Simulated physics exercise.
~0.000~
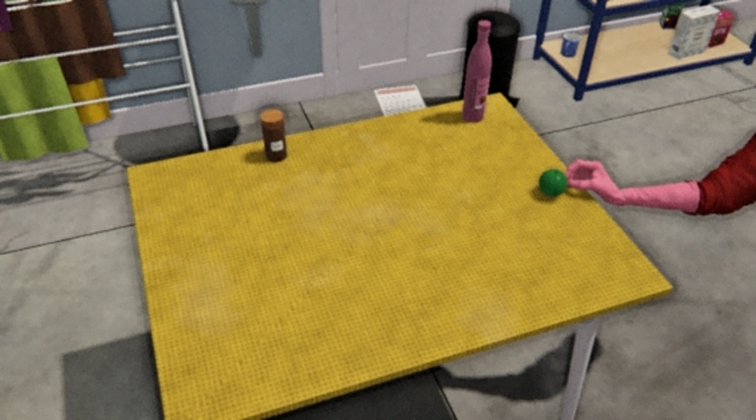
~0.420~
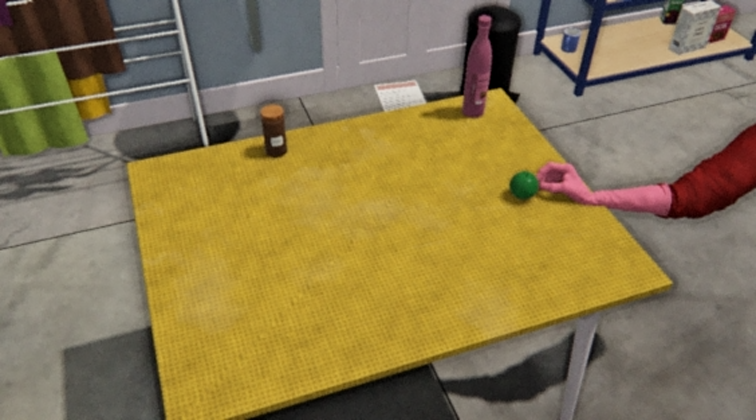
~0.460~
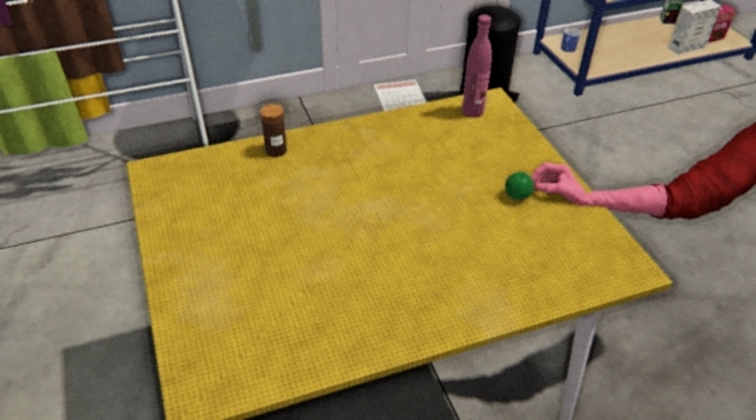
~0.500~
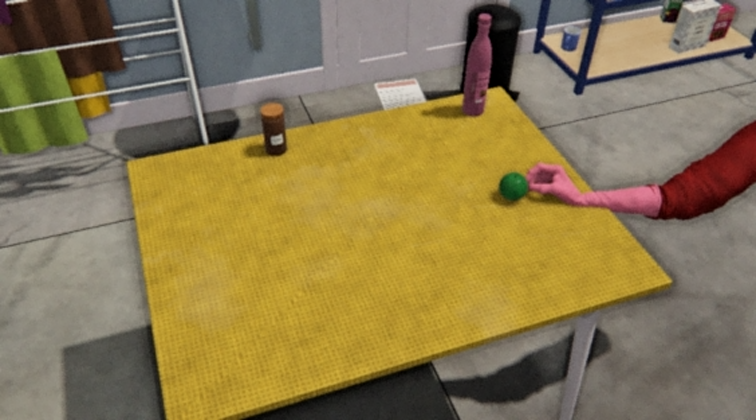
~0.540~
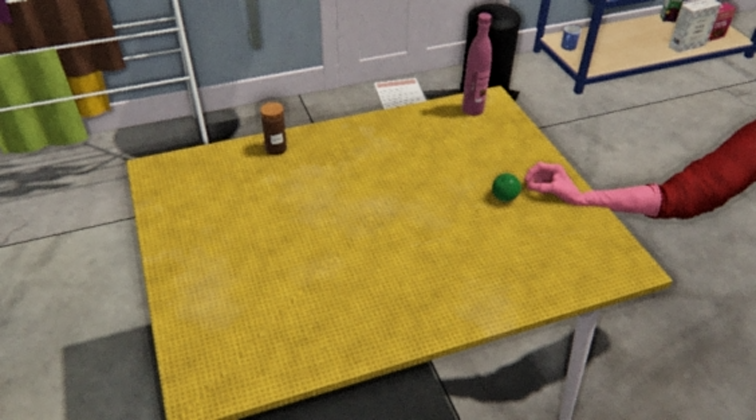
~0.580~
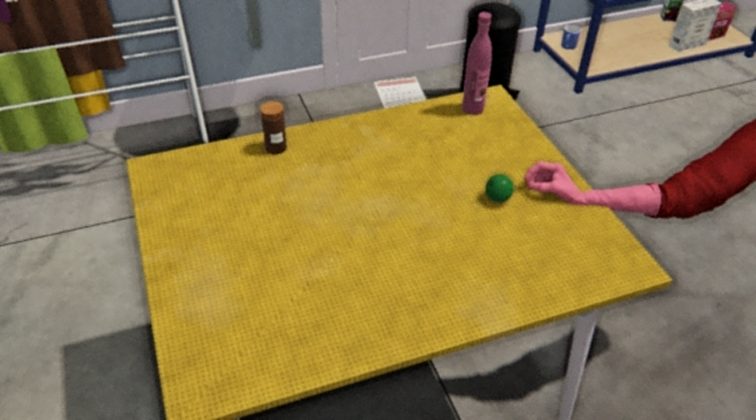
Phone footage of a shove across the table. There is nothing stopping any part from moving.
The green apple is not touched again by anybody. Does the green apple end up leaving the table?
No.
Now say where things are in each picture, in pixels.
The first frame shows under the hand; green apple (553, 183).
The second frame shows under the hand; green apple (524, 185).
The third frame shows under the hand; green apple (519, 186).
The fourth frame shows green apple (513, 187).
The fifth frame shows green apple (506, 187) moved a little.
The sixth frame shows green apple (500, 188) moved a little.
By 0.68 s, green apple moved about its own width near (484, 192).
By 0.78 s, green apple moved well along near (470, 195).
By 0.98 s, green apple moved well along near (448, 201).
By 1.18 s, green apple moved well along near (433, 204).
When it is over (1.8 s), moved from the start, green apple. End places, in pixels of the last picture, green apple near (426, 206).
